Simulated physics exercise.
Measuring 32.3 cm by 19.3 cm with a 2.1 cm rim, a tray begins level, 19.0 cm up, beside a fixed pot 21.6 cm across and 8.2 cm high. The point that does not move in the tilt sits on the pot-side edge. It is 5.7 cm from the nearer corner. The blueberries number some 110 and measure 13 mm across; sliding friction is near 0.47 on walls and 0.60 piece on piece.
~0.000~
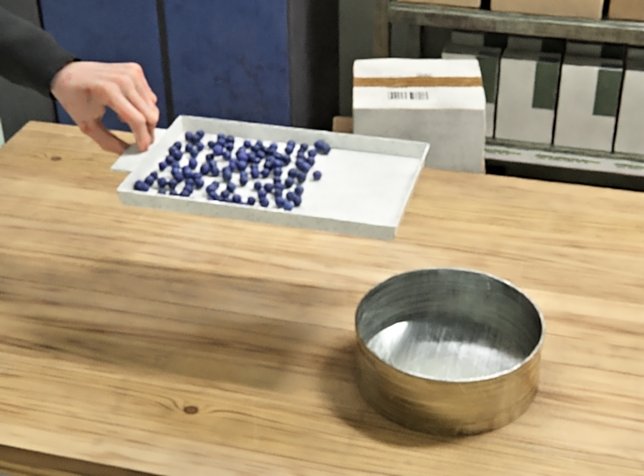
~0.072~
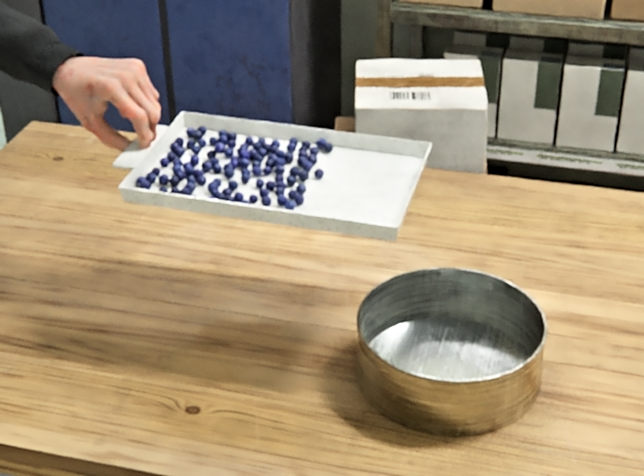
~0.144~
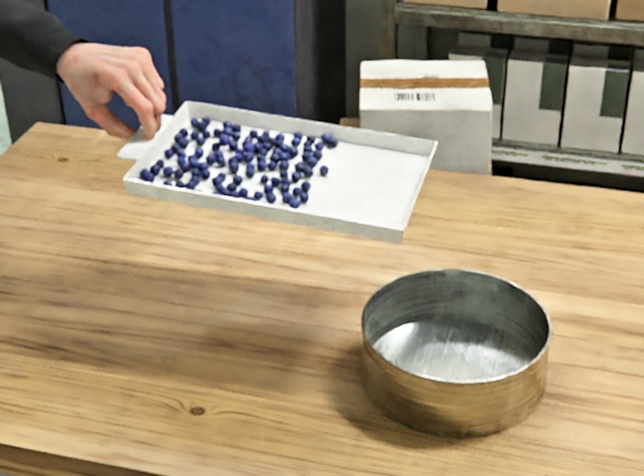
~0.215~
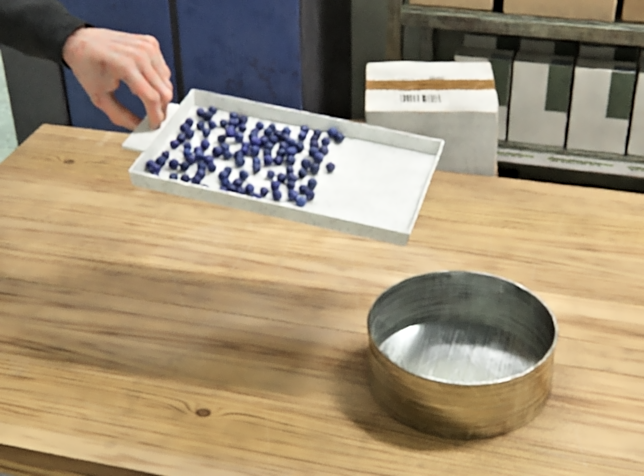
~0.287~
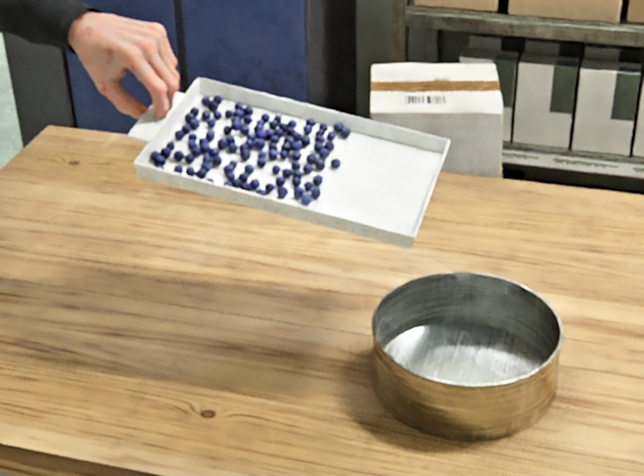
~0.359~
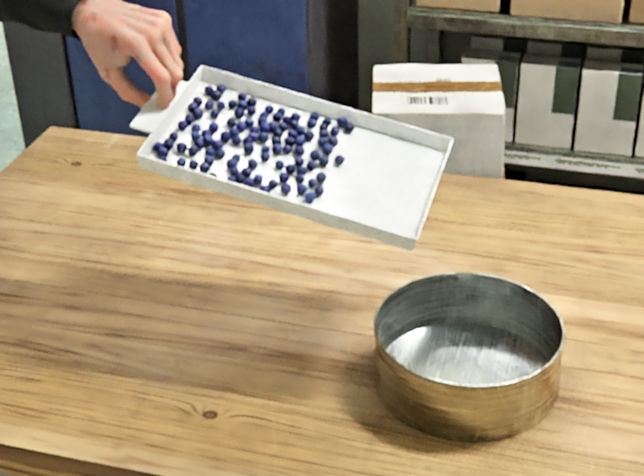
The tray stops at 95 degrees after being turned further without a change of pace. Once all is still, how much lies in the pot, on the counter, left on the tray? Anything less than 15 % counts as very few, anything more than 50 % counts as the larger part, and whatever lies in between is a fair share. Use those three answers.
Pot: The larger part. Counter: Very few. Left on the tray: Very few.
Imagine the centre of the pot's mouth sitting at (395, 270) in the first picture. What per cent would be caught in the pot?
Roughly 25 percent would end up there.
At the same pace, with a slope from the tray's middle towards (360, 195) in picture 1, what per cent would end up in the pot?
Estimate: Near 80 per cent.
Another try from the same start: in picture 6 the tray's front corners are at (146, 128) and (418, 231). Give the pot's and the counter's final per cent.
You'd end with pot at 75 and counter at 20.
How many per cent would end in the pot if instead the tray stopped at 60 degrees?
Around 0 in a hundred.
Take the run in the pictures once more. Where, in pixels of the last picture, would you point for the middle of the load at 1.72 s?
Around (385, 187).
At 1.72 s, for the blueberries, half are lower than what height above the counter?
About 26 cm.
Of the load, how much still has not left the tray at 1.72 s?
Around 100 percent of it.
Then, at 1.18 s, tilt 52 degrees; the tray holds 100 %, the pot 0 %.
After 1.72 s, tilt 77 degrees; the tray holds 100 %, the pot 0 %.
After 2.32 s, tilt 95 degrees; the tray holds 10 %, the pot 80 %.
In the end, at 3.5 s, pot 95 %, counter 0 %, tray 5 %.
